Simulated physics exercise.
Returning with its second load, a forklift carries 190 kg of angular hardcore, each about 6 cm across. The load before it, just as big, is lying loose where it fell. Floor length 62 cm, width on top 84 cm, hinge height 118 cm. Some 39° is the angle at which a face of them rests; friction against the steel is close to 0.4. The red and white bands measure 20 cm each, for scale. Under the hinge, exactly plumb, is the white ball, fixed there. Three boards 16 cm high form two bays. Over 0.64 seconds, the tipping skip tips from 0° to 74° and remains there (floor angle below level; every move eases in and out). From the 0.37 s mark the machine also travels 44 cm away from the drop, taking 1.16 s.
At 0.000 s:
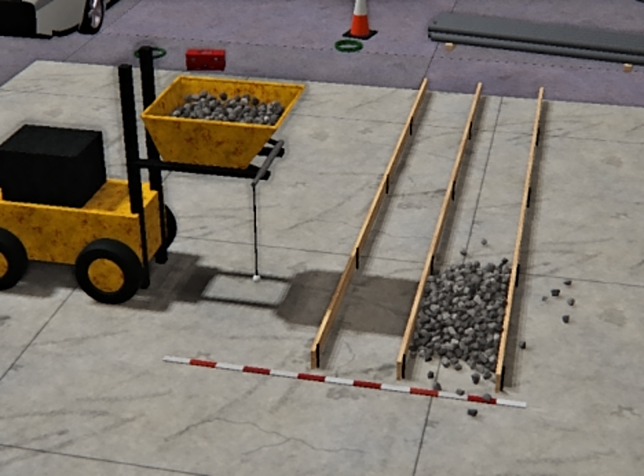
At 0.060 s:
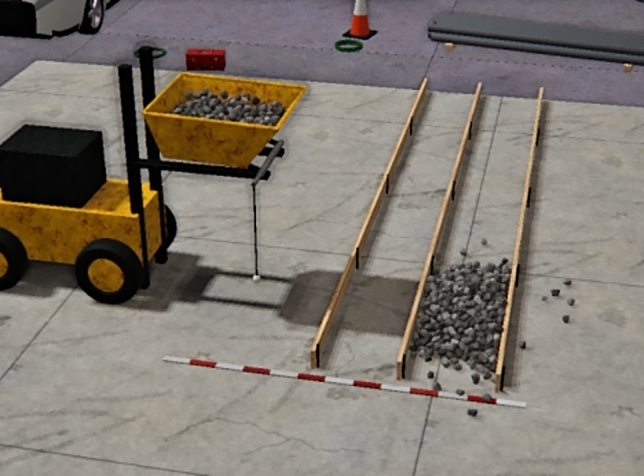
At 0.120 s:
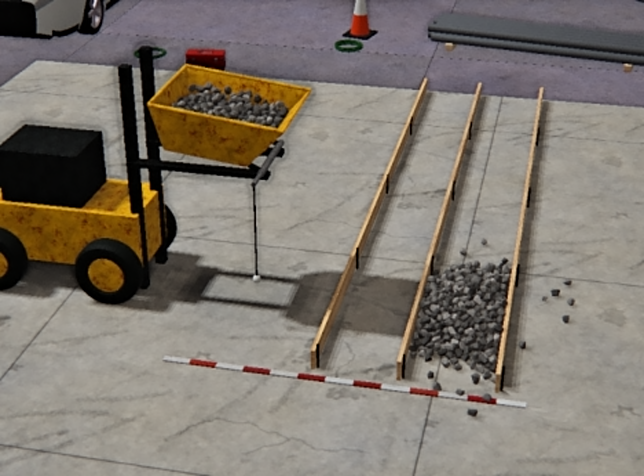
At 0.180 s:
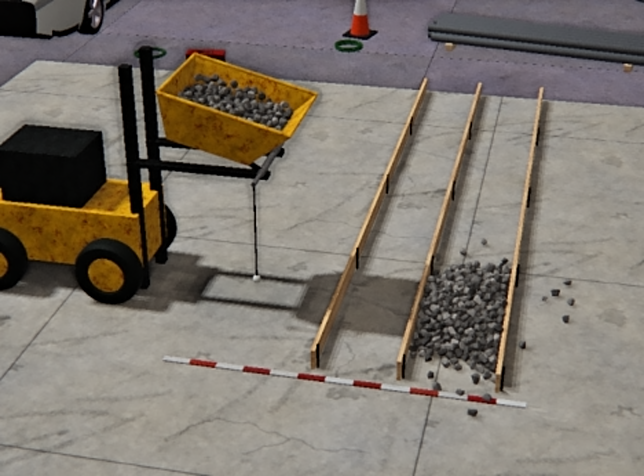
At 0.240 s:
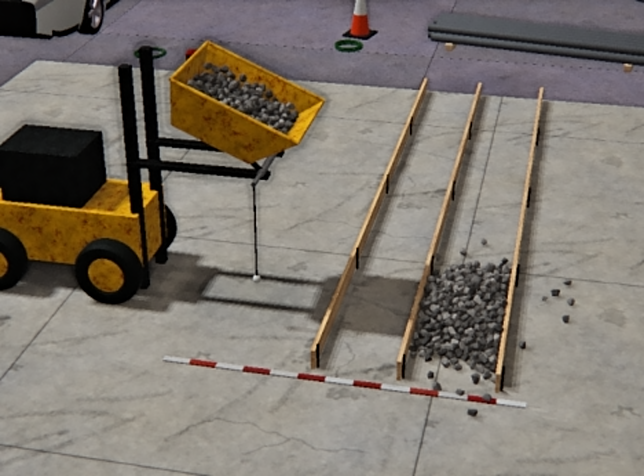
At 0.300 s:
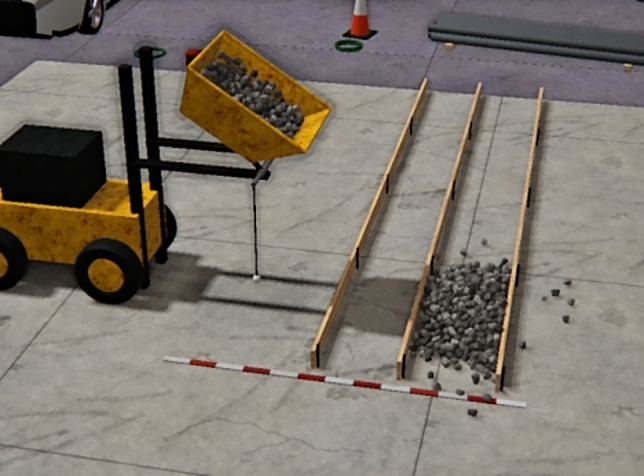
On a concrete yard, a stationary yellow forklift steadily tilting its stone-filled skip rightward, beside three boards and a loose grey heap.
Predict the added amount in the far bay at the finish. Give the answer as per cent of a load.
Some 8 per cent is added.
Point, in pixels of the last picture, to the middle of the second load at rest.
Middle: Approx. (375, 301) px.
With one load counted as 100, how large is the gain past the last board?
Some 0 per cent.
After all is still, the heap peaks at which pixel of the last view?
It ends up around (461, 291) in the last picture.
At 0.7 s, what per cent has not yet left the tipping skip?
Close to 85 in a hundred is still held.
After 0.5 s the floor is at 62°; in per cent of one load, 100 in the tipping skip, 99 in the far bay, 1 past the last board; the foremost stones are at (542, 308).
After 0.7 s the floor is at 74°; in per cent of one load, 86 in the tipping skip, 6 short of the bays, 7 in the near bay, 99 in the far bay, 1 past the last board; the foremost stones are at (542, 308).
After 2.0 s the floor is at 74°; in per cent of one load, 4 in the tipping skip, 22 short of the bays, 66 in the near bay, 106 in the far bay, 1 past the last board; the foremost stones are at (542, 308).
After 4.3 s the floor is at 74°; in per cent of one load, 0 in the tipping skip, 26 short of the bays, 66 in the near bay, 106 in the far bay, 1 past the last board; the foremost stones are at (542, 308). Net gain in the far bay, 8.
